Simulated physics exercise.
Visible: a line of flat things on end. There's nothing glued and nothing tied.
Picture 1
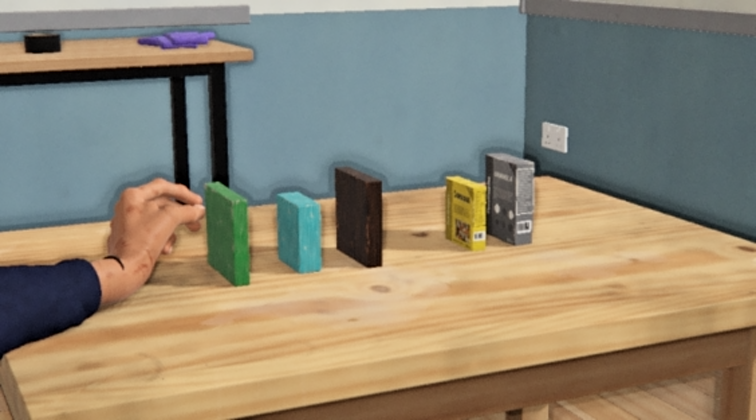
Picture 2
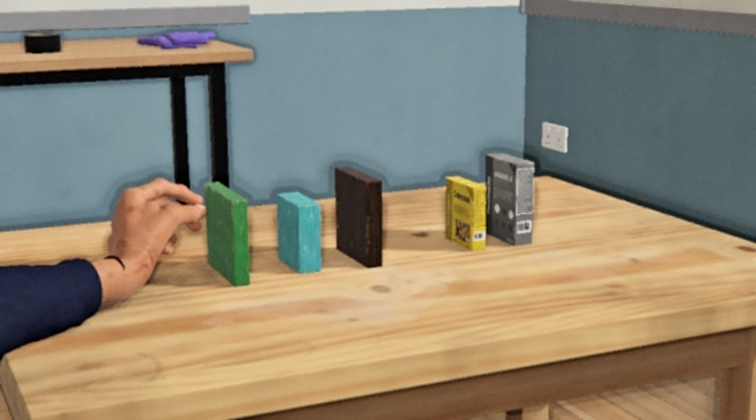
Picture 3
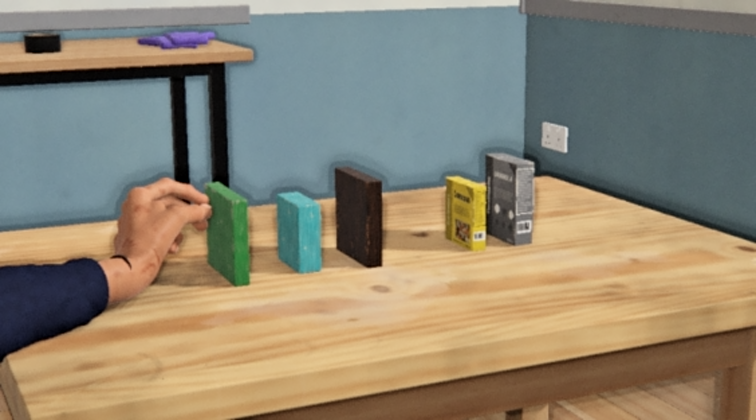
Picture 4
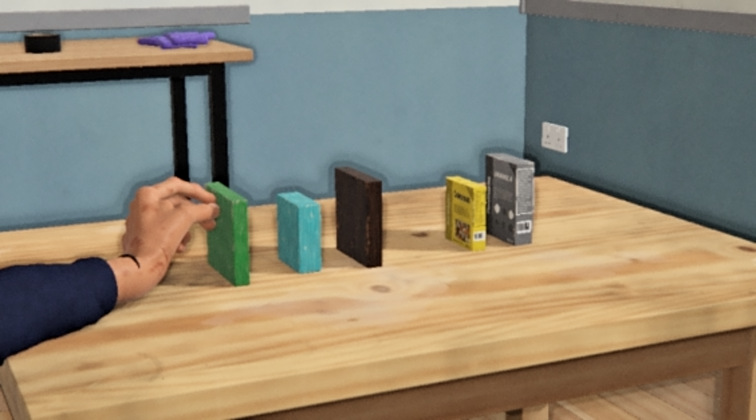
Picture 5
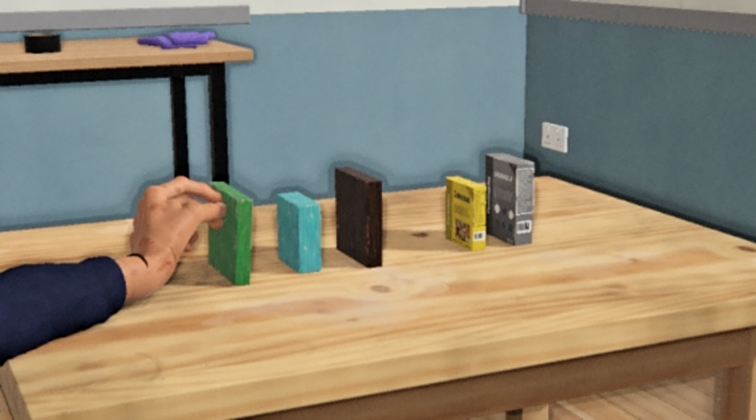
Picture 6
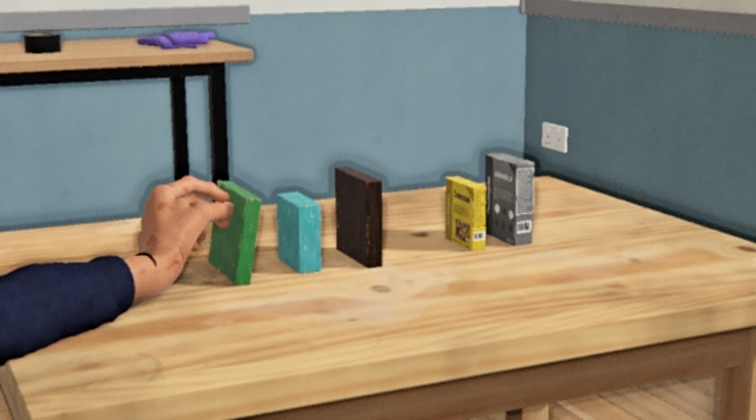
A hand at the left moved in against the green board and tilted it slightly to the right, while the turquoise block, black block, yellow packet and grey box stood still on the wooden table.
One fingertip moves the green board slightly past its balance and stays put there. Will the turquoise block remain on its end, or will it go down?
Ends up fallen.
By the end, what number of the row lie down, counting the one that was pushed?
The total comes to 3.
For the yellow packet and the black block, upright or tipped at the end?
Result - yellow packet up, black block down.
Then, 0.30 s on from there, green board 63° over; turquoise block turned 26° from how it was put near (314, 229).
Then, 0.50 s on from there, green board 84° over; turquoise block turned 69° from how it was put near (336, 238); black block turned 47° from how it was put.
Then, 0.60 s on from there, green board 90° over; turquoise block on its side near (339, 247); black block on its side.
Then, 0.70 s on from there, green board 90° over; turquoise block on its side near (341, 249); black block on its side.
In the end, toppled on the table, black block and turquoise block; yellow packet unmoved. At the end, from the last picture's camera, turquoise block near (341, 249).
